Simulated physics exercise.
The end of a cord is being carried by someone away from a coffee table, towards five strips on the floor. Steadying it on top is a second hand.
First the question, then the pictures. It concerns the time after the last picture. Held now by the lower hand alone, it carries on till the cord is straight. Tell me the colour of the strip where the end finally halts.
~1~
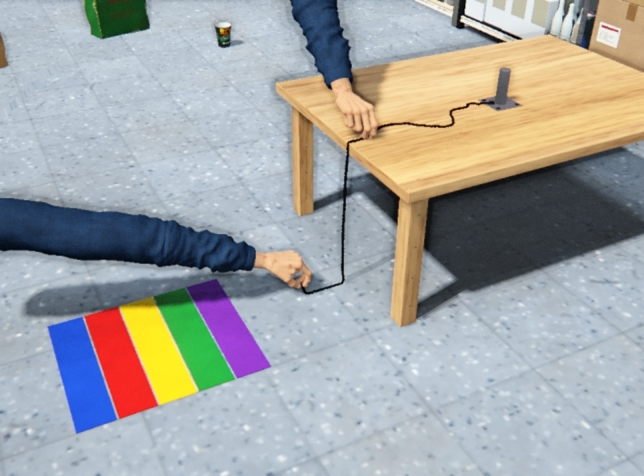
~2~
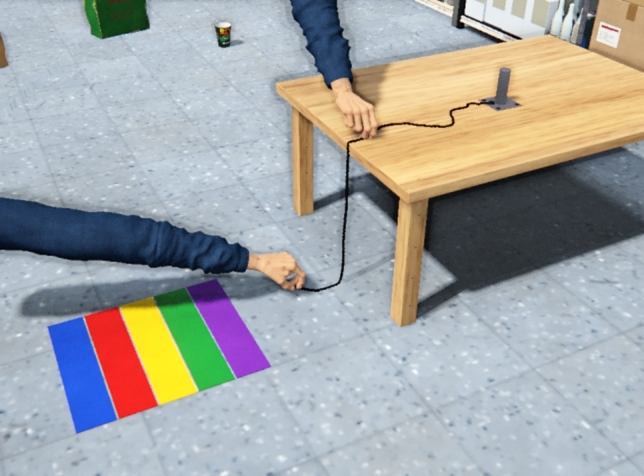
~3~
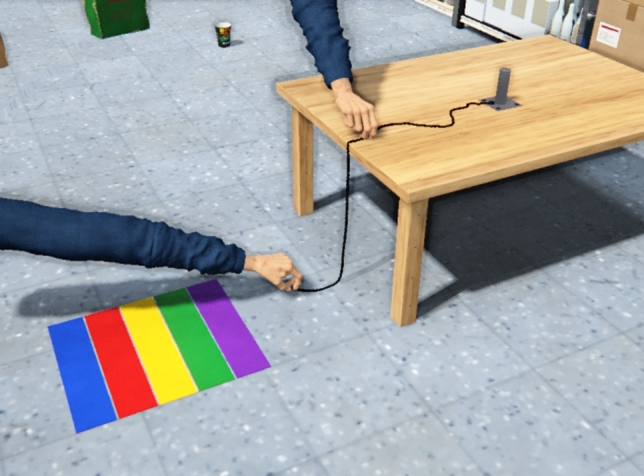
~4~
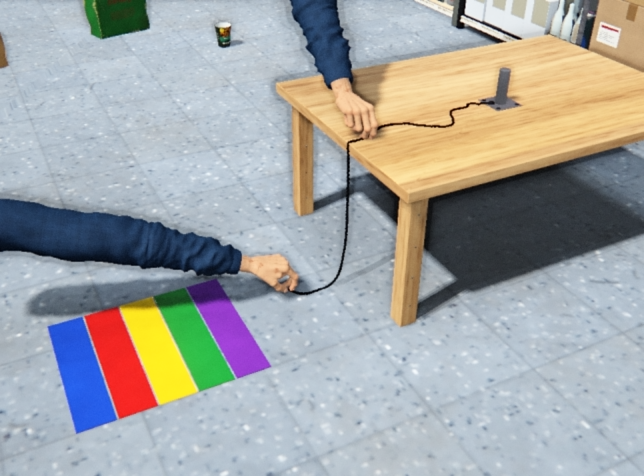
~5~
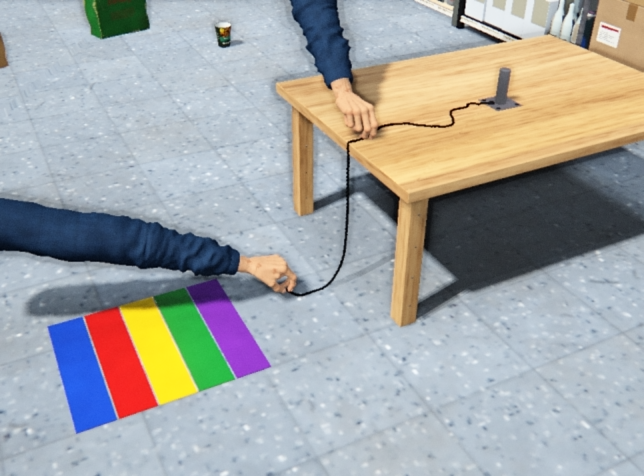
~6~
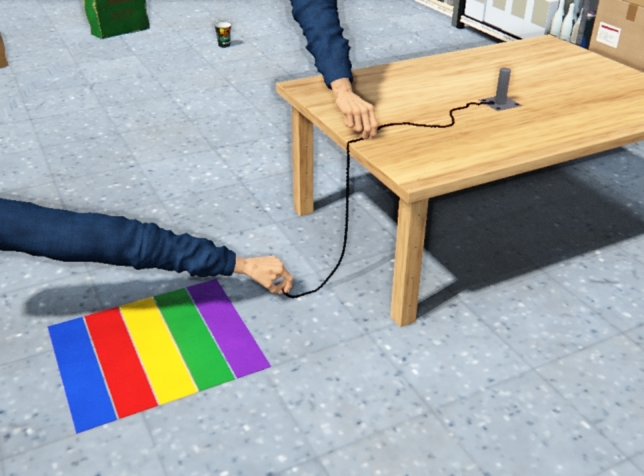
It halts over yellow.
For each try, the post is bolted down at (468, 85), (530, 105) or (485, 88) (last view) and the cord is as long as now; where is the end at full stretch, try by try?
Try 1 about (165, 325), try 2 about (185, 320), try 3 about (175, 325).
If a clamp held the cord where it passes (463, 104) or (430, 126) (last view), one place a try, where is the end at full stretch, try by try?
Approximately (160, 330), then (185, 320).
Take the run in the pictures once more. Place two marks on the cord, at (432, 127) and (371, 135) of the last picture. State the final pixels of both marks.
First point (405, 127), second point (343, 150).
A little later, end near (210, 312); over purple.
Next, end near (174, 323); over green.
When it is tight, end near (153, 330); over yellow. Over yellow.
